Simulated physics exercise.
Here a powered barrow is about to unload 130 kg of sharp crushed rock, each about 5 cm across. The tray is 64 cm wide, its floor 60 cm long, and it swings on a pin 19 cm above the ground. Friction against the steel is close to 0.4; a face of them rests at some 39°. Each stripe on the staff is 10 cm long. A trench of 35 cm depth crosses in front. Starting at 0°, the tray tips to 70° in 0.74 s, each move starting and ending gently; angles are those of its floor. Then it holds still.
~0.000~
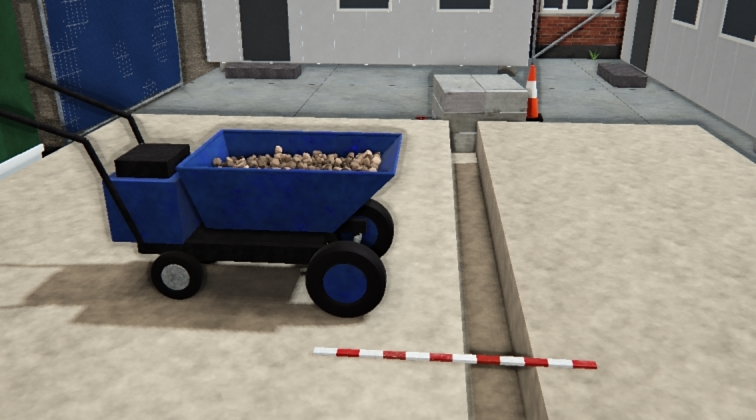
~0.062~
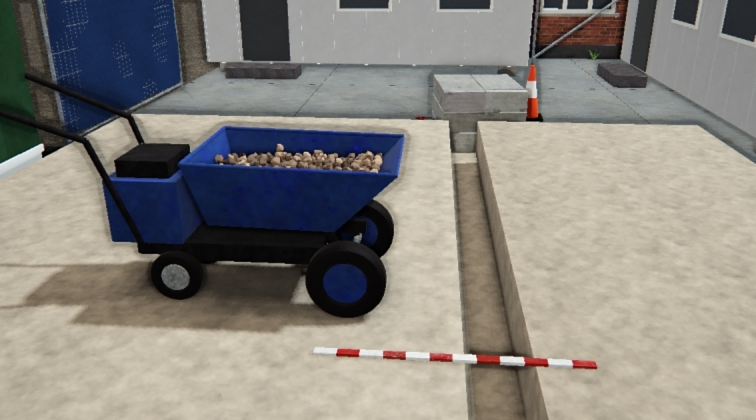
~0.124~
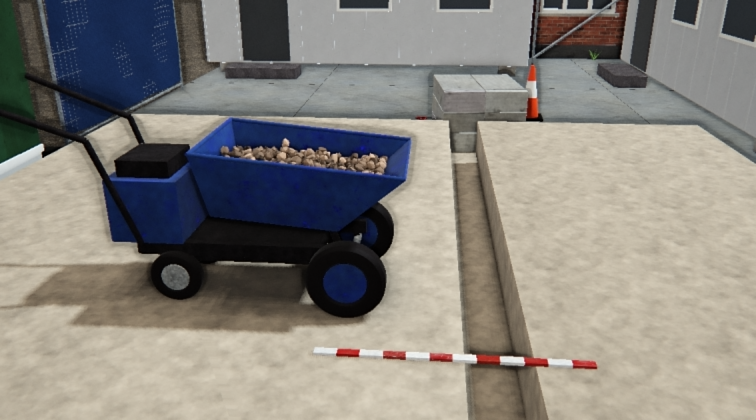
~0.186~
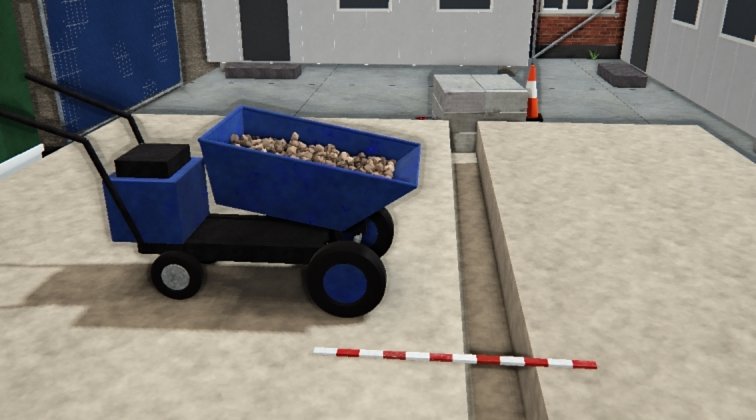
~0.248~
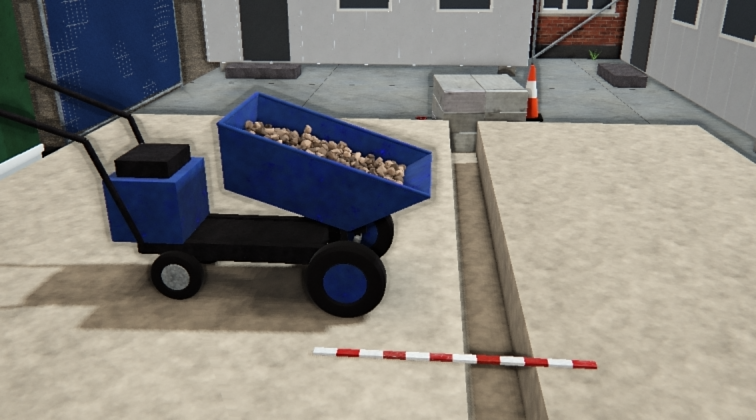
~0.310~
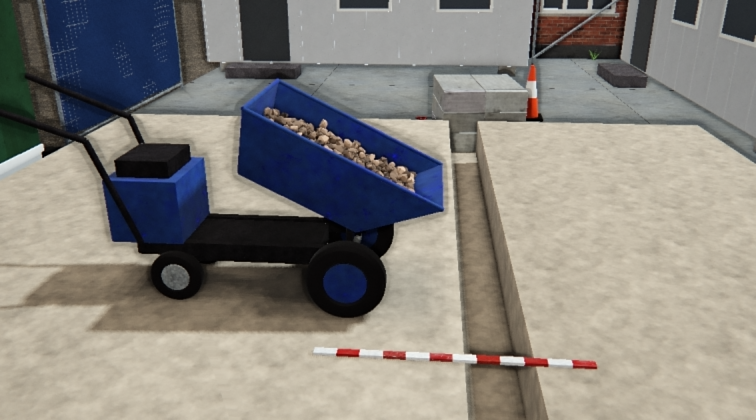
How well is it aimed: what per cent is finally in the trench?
Close to 73 in a hundred.
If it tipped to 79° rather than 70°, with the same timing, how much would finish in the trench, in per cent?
It would be near 80 per cent.
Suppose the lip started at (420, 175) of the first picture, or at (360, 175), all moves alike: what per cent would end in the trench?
About 50 and 90 per cent.
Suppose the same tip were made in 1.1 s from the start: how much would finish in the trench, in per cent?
Then about 85 per cent.
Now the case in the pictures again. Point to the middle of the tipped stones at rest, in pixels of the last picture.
Their middle is at about (500, 326).
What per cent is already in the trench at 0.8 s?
Some 15 per cent.
After 0.6 s the floor is at 59°; 100 % in the tray; the foremost stones are at (448, 237).
After 0.8 s the floor is at 70°; 84 % in the tray, 16 % in the trench; the foremost stones are at (520, 282).
After 1.2 s the floor is at 70°; 28 % in the tray, 45 % in the trench, 26 % past the trench; the foremost stones are at (654, 307).
After 3.1 s the floor is at 70°; 0 % in the tray, 73 % in the trench, 27 % past the trench; the foremost stones are at (728, 309).
